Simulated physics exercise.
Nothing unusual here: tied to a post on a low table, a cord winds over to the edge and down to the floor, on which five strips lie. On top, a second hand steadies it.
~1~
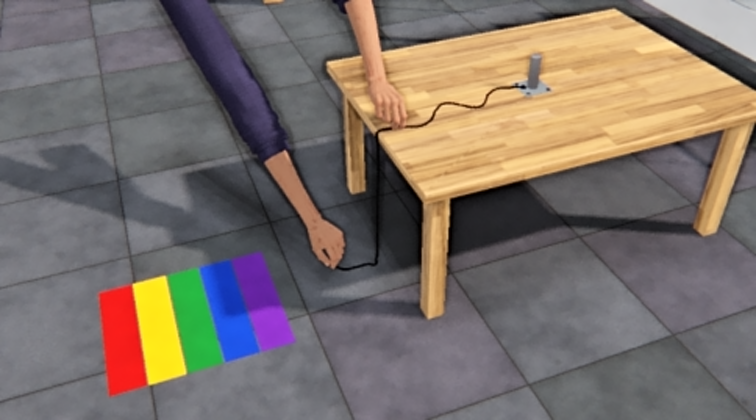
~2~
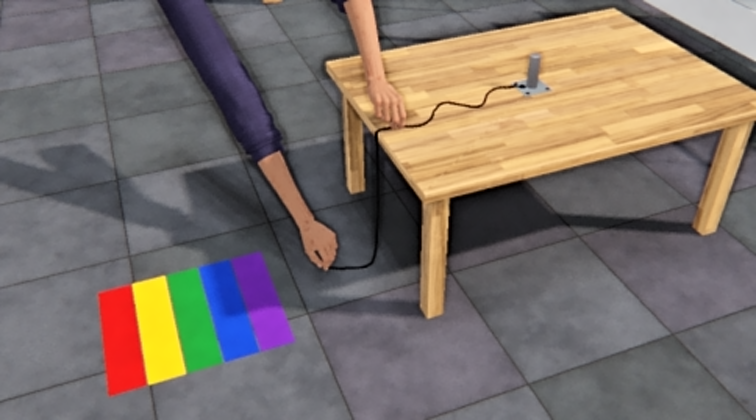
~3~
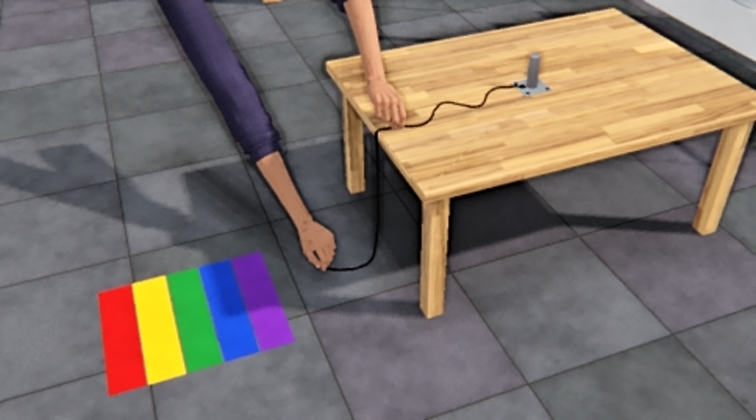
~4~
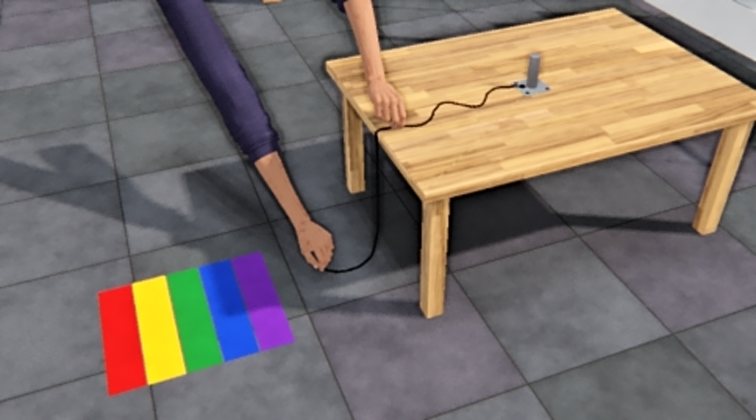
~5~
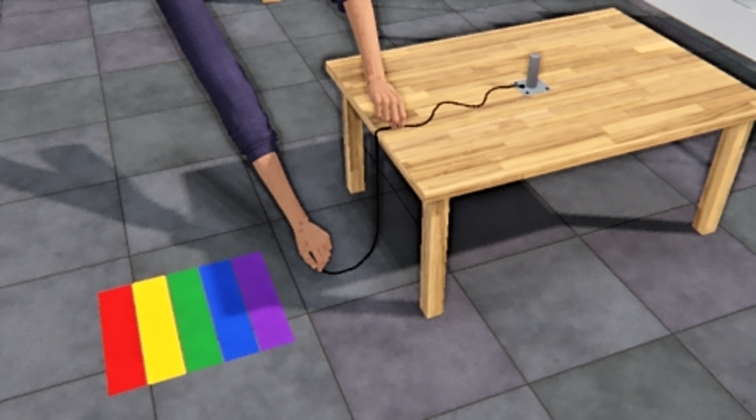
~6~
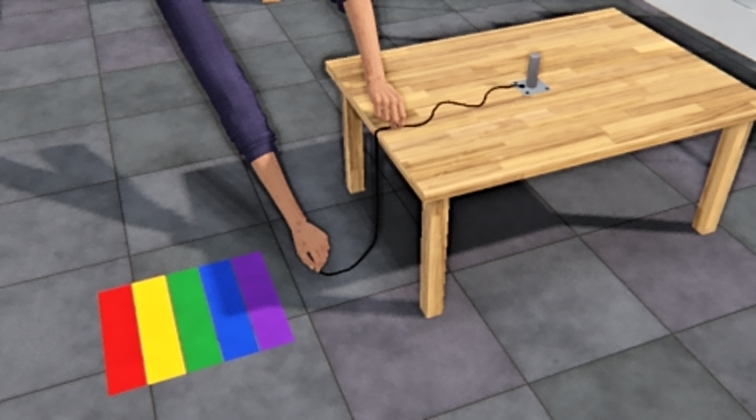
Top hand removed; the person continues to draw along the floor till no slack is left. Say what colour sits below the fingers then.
It is green.
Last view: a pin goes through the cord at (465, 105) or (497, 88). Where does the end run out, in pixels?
It would be somewhere around (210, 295) the first time and (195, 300) the second.
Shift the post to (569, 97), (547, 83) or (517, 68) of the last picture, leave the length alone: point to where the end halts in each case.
The places are (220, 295), (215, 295) and (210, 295).
A little later, end near (250, 285); over purple.
Next, end near (213, 295); over blue.
When it is tight, end near (192, 301); over green. It gets as far as the green strip.
